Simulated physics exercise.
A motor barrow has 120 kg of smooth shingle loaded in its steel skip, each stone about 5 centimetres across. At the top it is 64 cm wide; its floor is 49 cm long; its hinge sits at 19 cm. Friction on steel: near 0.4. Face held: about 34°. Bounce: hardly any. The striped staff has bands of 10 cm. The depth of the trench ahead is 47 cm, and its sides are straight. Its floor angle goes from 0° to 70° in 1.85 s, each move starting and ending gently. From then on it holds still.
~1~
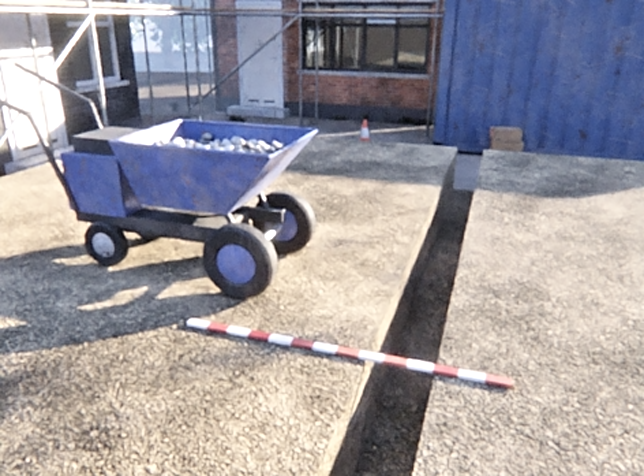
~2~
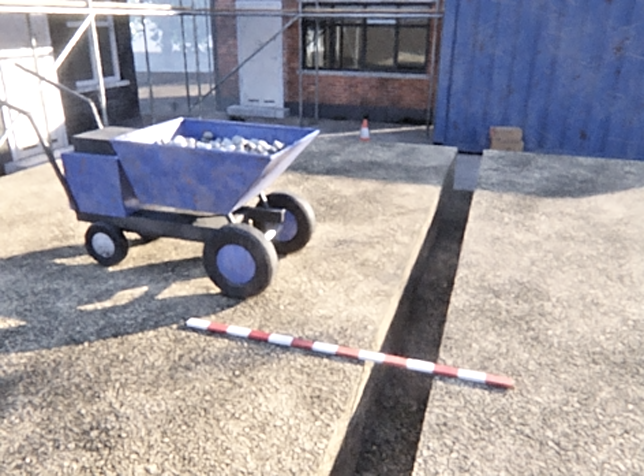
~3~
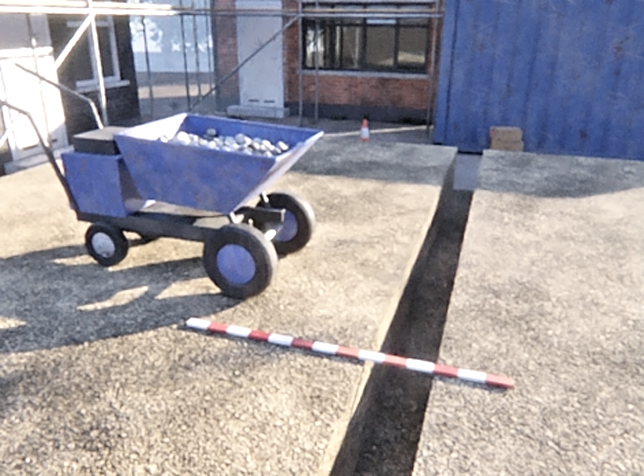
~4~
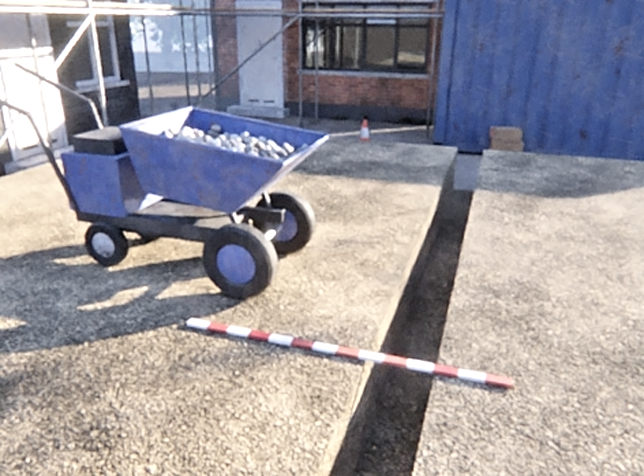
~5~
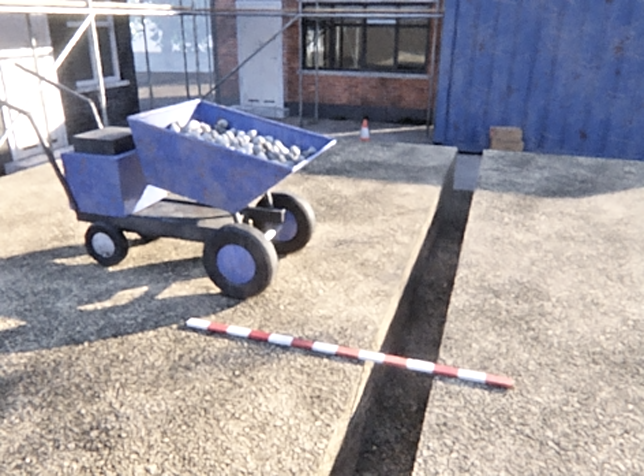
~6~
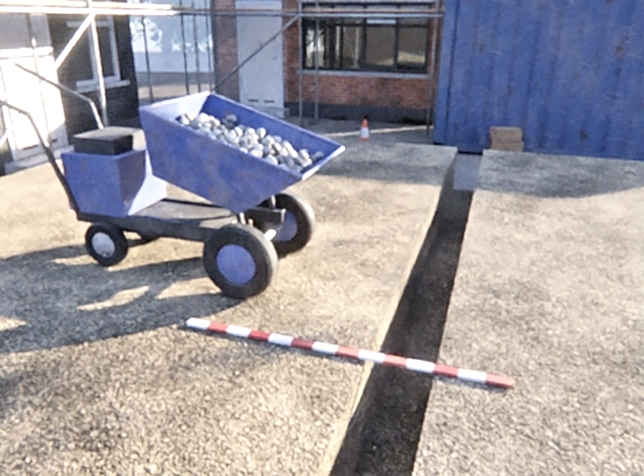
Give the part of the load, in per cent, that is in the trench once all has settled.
Close to 94 in a hundred.
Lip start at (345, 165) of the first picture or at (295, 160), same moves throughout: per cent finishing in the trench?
Around 35 and then 95 percent.
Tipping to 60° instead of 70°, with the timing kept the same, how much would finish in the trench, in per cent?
Some 85 in a hundred, I'd say.
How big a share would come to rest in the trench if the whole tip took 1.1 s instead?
Close to 95 per cent then.
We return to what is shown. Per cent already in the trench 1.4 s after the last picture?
Some 50 per cent of the load by that point.
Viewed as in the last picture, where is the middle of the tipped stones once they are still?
Somewhere around (417, 359) in the last picture.
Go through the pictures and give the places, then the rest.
In the first frame, the skip is at 0°, its lip at (270, 157); the top of the load is at (257, 147).
The second frame shows lip at (272, 158), floor tilted 1°, highest stones at (241, 145).
In the third frame, the skip is at 3°, its lip at (277, 160); the top of the load is at (210, 140).
The fourth frame shows lip at (284, 164), floor tilted 7°, highest stones at (197, 134).
In the fifth frame, the skip is at 12°, its lip at (293, 170); the top of the load is at (195, 127).
In the sixth frame, the skip is at 17°, its lip at (303, 178); the top of the load is at (202, 120).
Then, 0.8 s after the last picture the floor is at 59°, 99 % in the skip, 1 % short of the trench; the foremost stones are at (376, 245).
Then, 1.4 s after the last picture the floor is at 70°, 37 % in the skip, 11 % short of the trench, 52 % in the trench; the foremost stones are at (448, 331).
Then, 1.7 s after the last picture the floor is at 70°, 12 % in the skip, 10 % short of the trench, 77 % in the trench; the foremost stones are at (468, 355).
Then, 3.7 s after the last picture the floor is at 70°, 0 % in the skip, 5 % short of the trench, 94 % in the trench; the foremost stones are at (483, 363).
